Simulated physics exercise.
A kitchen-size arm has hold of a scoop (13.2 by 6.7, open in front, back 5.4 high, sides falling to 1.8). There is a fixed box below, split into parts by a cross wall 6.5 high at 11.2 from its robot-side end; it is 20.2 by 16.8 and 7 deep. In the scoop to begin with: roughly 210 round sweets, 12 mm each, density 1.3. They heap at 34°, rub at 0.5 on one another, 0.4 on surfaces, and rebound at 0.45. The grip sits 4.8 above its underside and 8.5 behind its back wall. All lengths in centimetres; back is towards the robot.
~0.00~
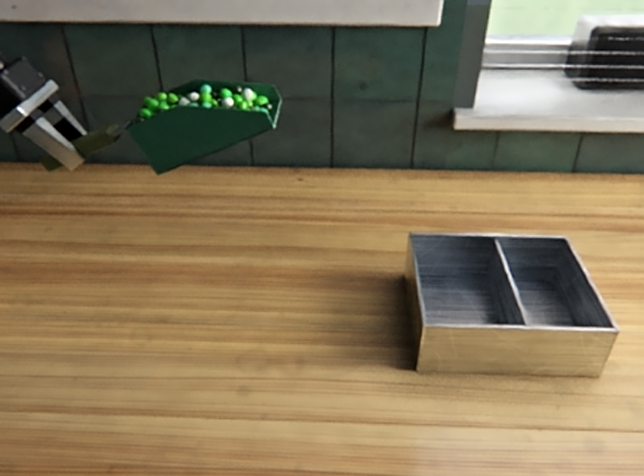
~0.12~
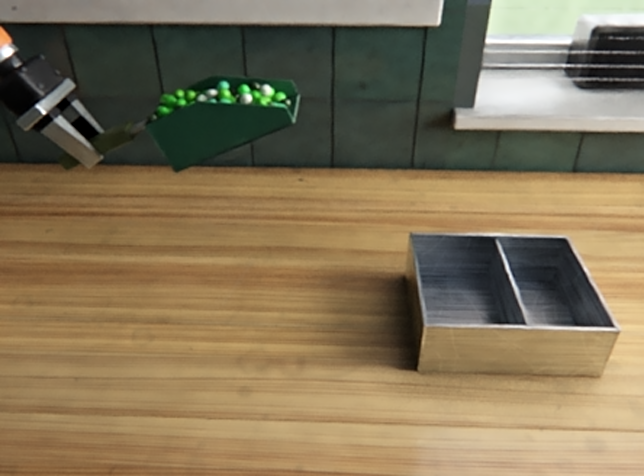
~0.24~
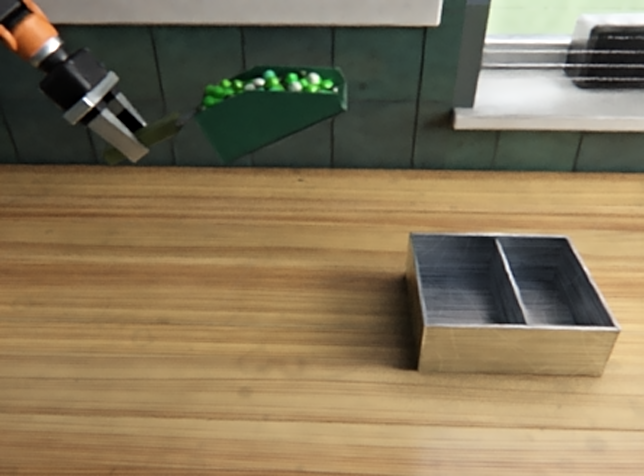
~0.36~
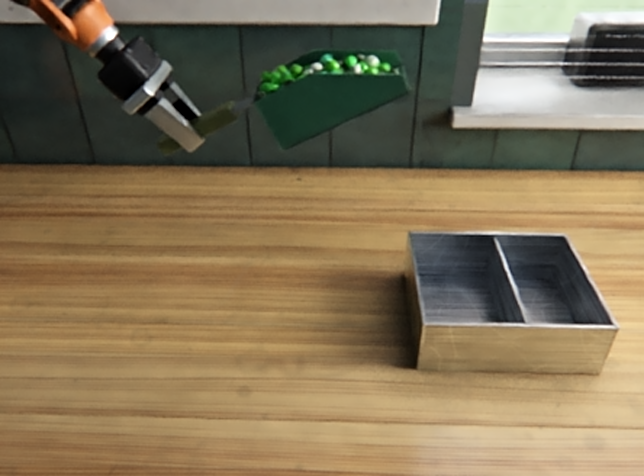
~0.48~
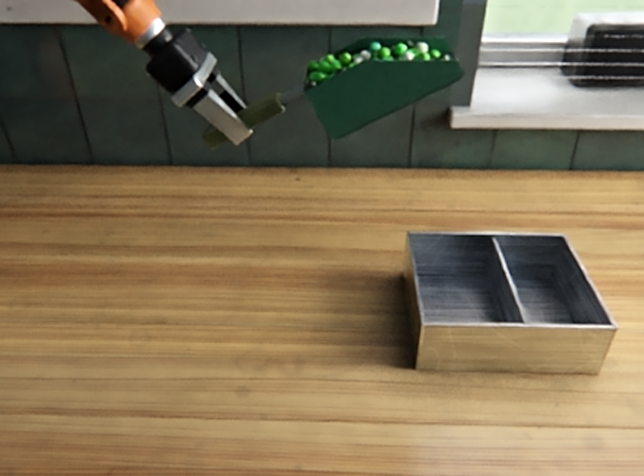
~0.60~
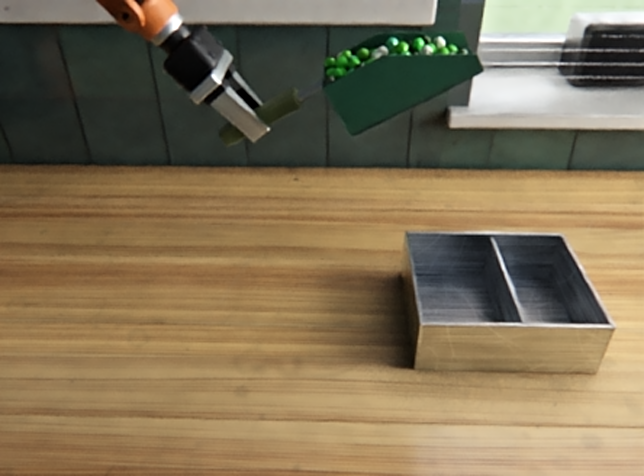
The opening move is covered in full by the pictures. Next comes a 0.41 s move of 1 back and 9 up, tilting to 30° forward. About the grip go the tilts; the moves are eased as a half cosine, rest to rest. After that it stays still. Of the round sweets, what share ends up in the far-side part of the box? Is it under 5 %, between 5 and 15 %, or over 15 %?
It is under 5 %.
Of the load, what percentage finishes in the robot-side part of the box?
95 per cent, give or take.
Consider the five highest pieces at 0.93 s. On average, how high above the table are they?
They are some 32 centimetres up.
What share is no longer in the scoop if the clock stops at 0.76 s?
0 %.
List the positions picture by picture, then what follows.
The first frame shows the scoop floor at (209, 138), tilted 24° backward; upper third of the load around (206, 106), from x 140 to 265, top at y 90; 207 on the scoop.
The second frame shows the scoop floor at (227, 135), tilted 24° backward; upper third of the load around (231, 102), from x 155 to 285, top at y 90.
The third frame shows the scoop floor at (273, 125), tilted 26° backward; upper third of the load around (277, 91), from x 200 to 335, top at y 75.
The fourth frame shows the scoop floor at (331, 110), tilted 27° backward; upper third of the load around (341, 77), from x 260 to 395, top at y 60.
The fifth frame shows the scoop floor at (380, 99), tilted 29° backward; upper third of the load around (395, 64), from x 310 to 445, top at y 45.
The sixth frame shows the scoop floor at (398, 94), tilted 29° backward; upper third of the load around (414, 59), from x 330 to 460, top at y 40; 207 on the scoop.
After 0.76 s, tilted 9° backward, highest piece 33 above the table; 207 on the scoop.
After 0.93 s, tilted 24° forward, highest piece 32 above the table; 204 on the scoop, 3 in flight or on a rim.
After 1.21 s, tilted 30° forward, highest piece 29 above the table; 143 on the scoop, 22 in the robot-side part, 8 on the table or floor, 34 in flight or on a rim.
After 2.26 s, tilted 30° forward, highest piece 3 above the table; 195 in the robot-side part, 12 on the table or floor.
In the end, 195 in the robot-side part, 12 on the table or floor. That is 0 % in the far-side part of the box.
